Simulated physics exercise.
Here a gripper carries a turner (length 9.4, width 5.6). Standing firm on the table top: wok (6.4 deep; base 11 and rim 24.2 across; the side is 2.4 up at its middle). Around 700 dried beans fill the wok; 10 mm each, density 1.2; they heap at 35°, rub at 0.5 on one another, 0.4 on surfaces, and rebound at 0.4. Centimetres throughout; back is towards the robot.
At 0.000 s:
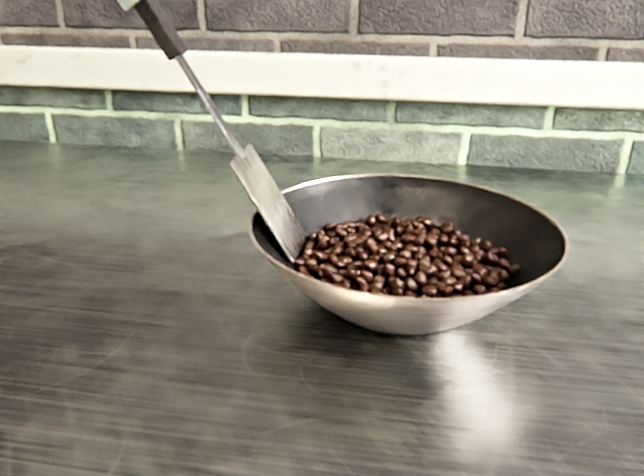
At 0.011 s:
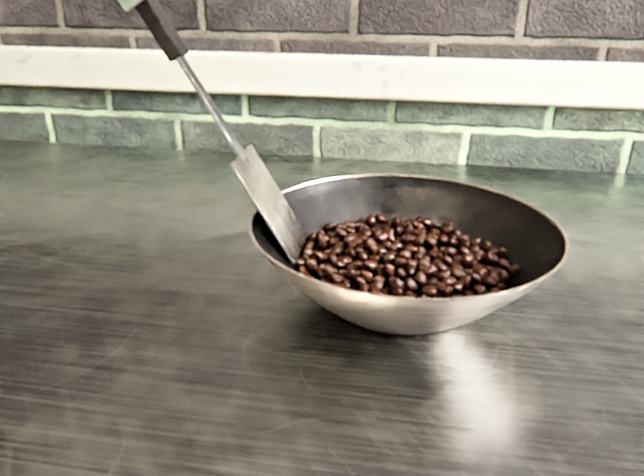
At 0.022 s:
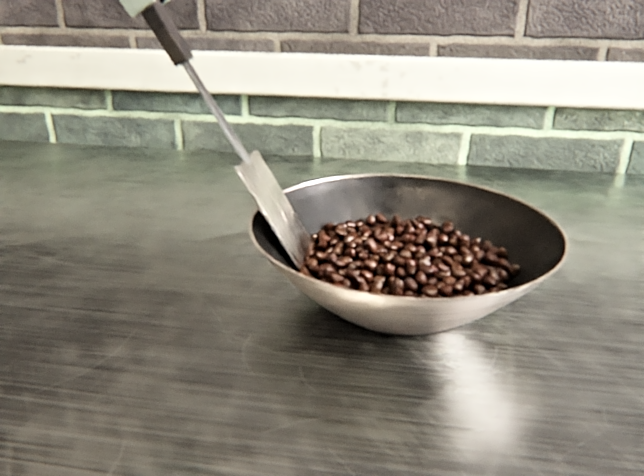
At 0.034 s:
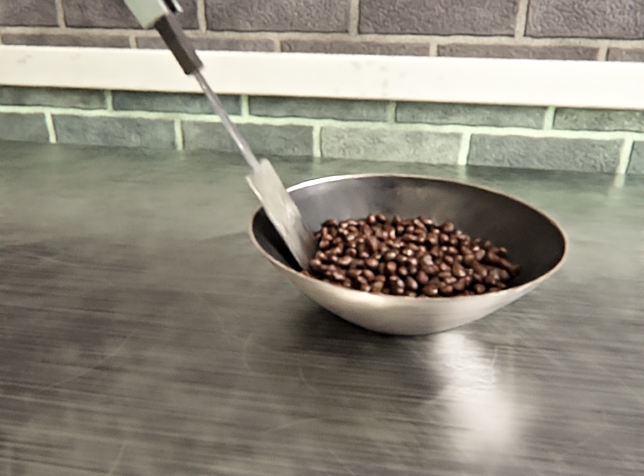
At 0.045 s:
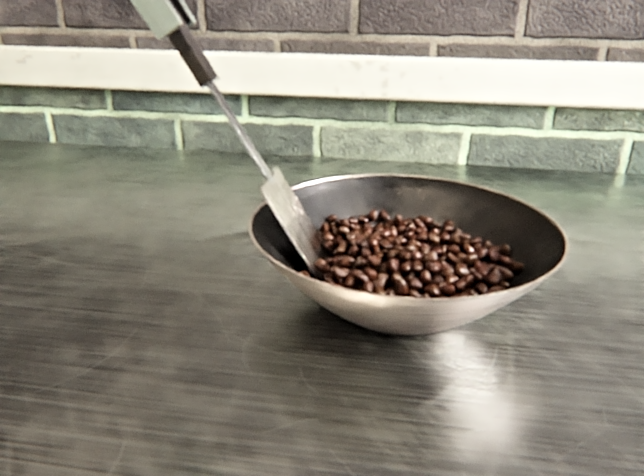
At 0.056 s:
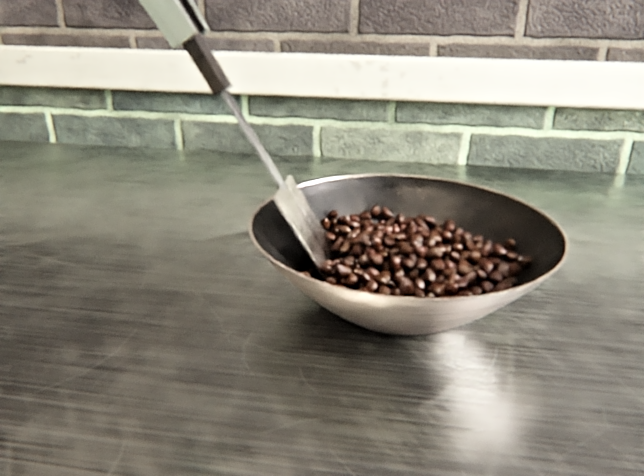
A metal turner slid slowly to the right and slightly down inside a wok of dark brown beans, nudging the heap a little to the right while the wok stayed still on the counter.
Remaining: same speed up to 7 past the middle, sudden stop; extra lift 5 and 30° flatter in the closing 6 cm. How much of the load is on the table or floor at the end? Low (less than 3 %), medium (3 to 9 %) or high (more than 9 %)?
A high share, more than 9 %, ends on the table or floor.
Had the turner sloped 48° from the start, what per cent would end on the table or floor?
It would be near 20 per cent.
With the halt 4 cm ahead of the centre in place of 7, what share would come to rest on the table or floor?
It would be near 5 per cent.
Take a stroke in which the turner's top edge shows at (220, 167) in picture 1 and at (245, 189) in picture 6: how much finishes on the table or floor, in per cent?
Some 10 per cent.
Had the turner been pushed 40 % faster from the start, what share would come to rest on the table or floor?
Then about 30 per cent.
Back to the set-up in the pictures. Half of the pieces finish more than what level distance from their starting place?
Some 3 cm.
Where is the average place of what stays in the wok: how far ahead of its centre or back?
Some 3.0 cm ahead.
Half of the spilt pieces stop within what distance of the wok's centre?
Roughly 28 cm.
By 0.10 s, sloping 59°, highest piece 7 above the table; 704 in the wok.
By 0.14 s, sloping 49°, highest piece 8 above the table; 703 in the wok, 1 on the blade or in flight.
By 0.36 s, sloping 29°, highest piece 14 above the table; 561 in the wok, 43 on the table or floor, 100 on the blade or in flight.
By 1.41 s, sloping 29°, highest piece 7 above the table; 561 in the wok, 143 on the table or floor.
Final count, 561 in the wok, 143 on the table or floor. That is 20 % on the table or floor.
